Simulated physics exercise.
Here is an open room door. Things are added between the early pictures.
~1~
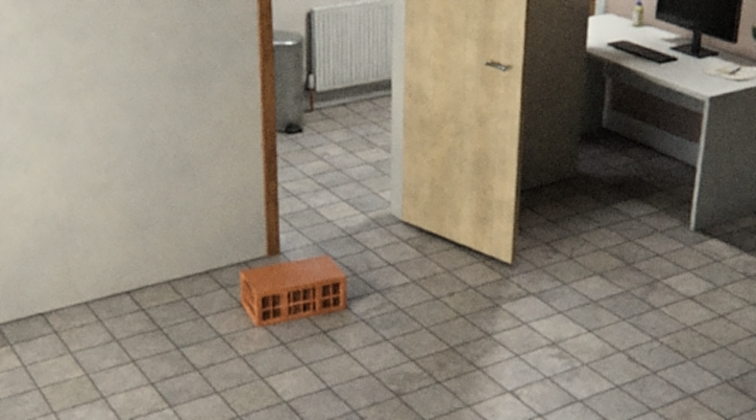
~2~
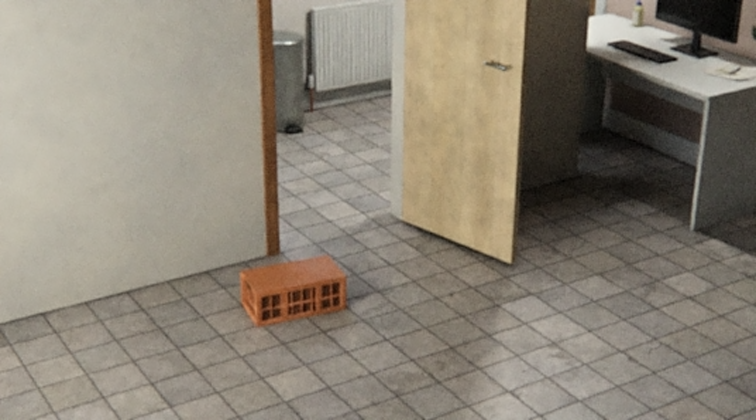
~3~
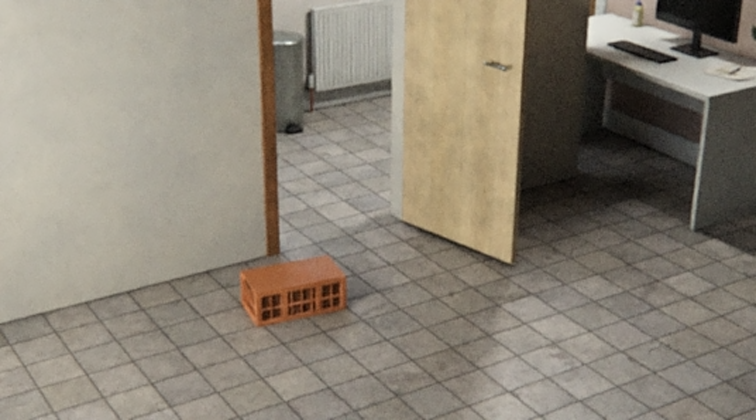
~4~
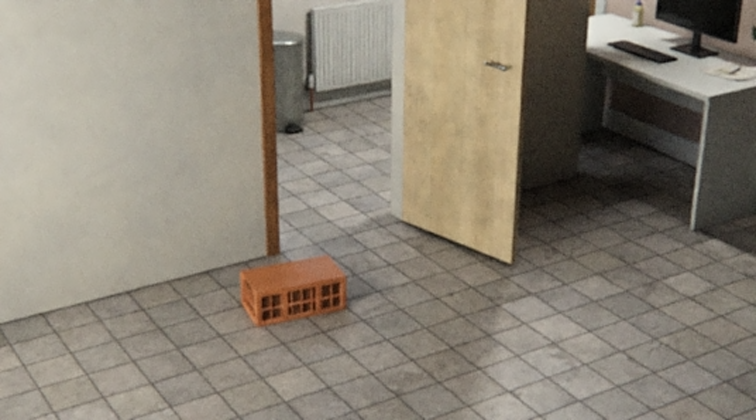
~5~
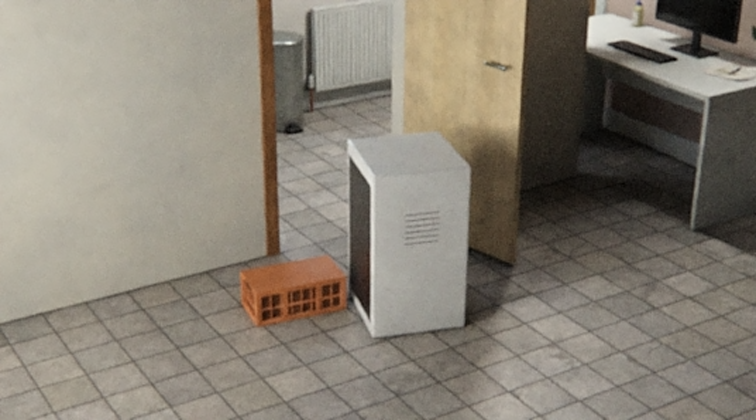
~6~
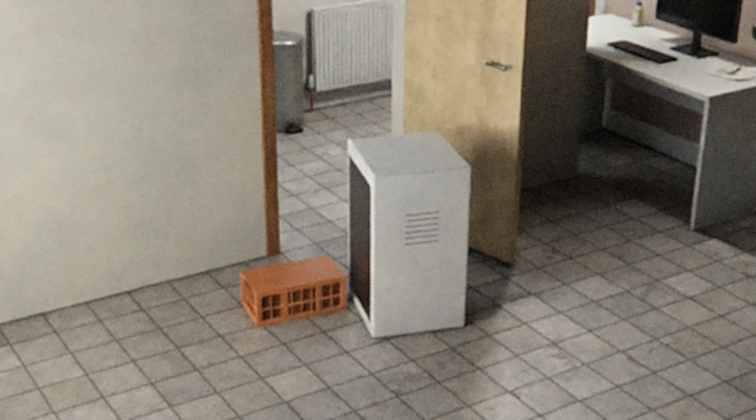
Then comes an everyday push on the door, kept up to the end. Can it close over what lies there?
In the end the door is blocked.
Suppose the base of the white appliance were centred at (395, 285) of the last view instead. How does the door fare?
Then it is blocked.
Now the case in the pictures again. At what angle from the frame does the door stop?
Some 70° open.
Then, 0.30 s later than the last frame, door 96° open.
Then, 0.50 s later than the last frame, door 82° open.
Then, 0.70 s later than the last frame, door 70° open.
When it is over, door 70° open; both as before. End places, in pixels of the last picture, white appliance near (405, 233).
